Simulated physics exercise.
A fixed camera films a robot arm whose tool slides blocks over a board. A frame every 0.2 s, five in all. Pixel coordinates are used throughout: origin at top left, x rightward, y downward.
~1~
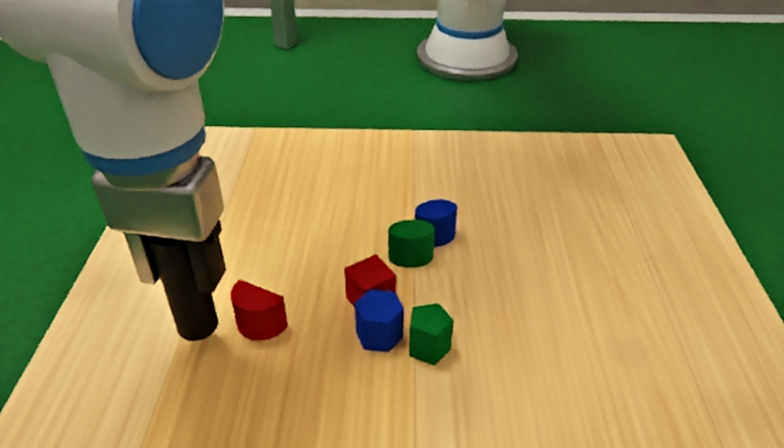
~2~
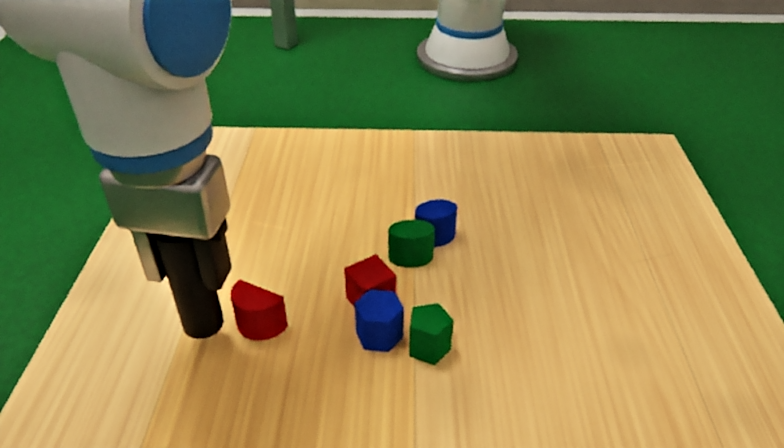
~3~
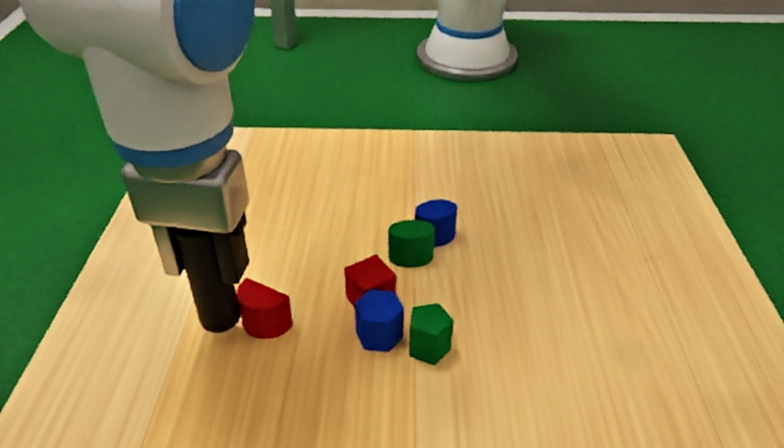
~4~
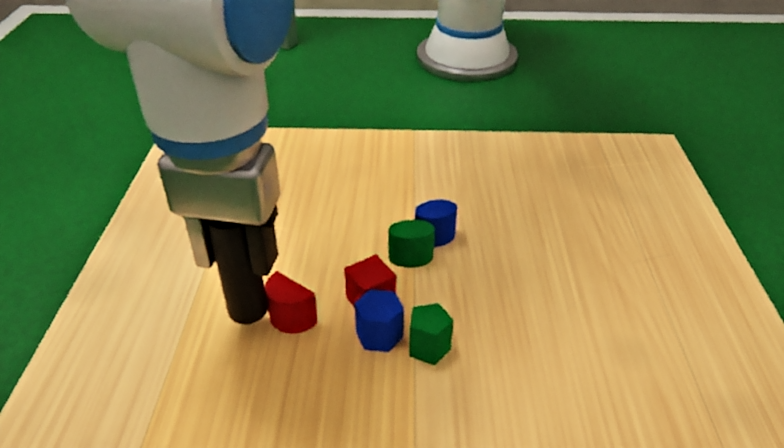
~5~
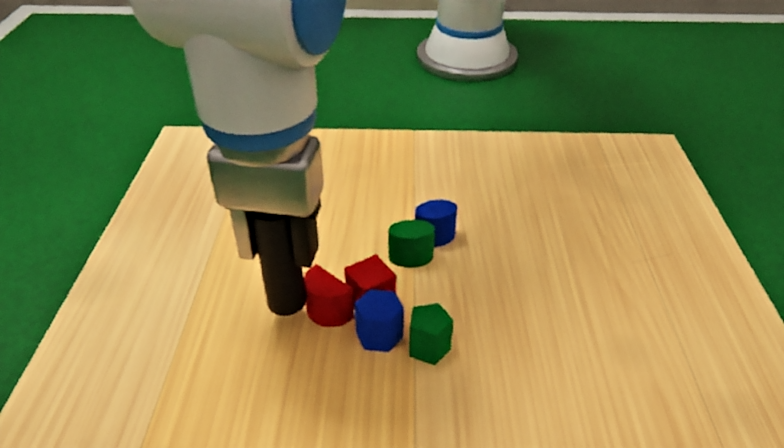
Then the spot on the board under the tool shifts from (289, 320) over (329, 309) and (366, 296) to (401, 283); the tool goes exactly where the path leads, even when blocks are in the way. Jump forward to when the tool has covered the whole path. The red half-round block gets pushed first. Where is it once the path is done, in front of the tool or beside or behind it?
Looking at the end of the path, the red half-round block is still being driven ahead.
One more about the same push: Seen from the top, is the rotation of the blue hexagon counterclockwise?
My answer is no.
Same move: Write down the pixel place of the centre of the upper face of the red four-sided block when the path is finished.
The top centre is at (472, 257).
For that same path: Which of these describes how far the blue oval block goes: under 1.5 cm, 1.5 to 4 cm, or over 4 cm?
Offset: Below 1.5 cm.
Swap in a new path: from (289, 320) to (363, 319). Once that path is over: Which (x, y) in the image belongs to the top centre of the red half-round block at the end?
It ends at (398, 276).
What follows on the original path. One third of the way, tool at (329, 291); red half-round block at (367, 274); red four-sided block at (399, 265); blue hexagon at (384, 306), turned 20° clockwise.
Two thirds of the way, tool at (366, 278); red half-round block at (404, 264), turned 25° clockwise; red four-sided block at (437, 259); blue hexagon at (384, 306), turned 20° clockwise.
At the end, tool at (401, 266); red half-round block at (438, 255), turned 40° clockwise; red four-sided block at (472, 257), turned 25° clockwise; blue hexagon at (384, 306), turned 20° clockwise; green oval block still; green five-sided block still; blue oval block still.
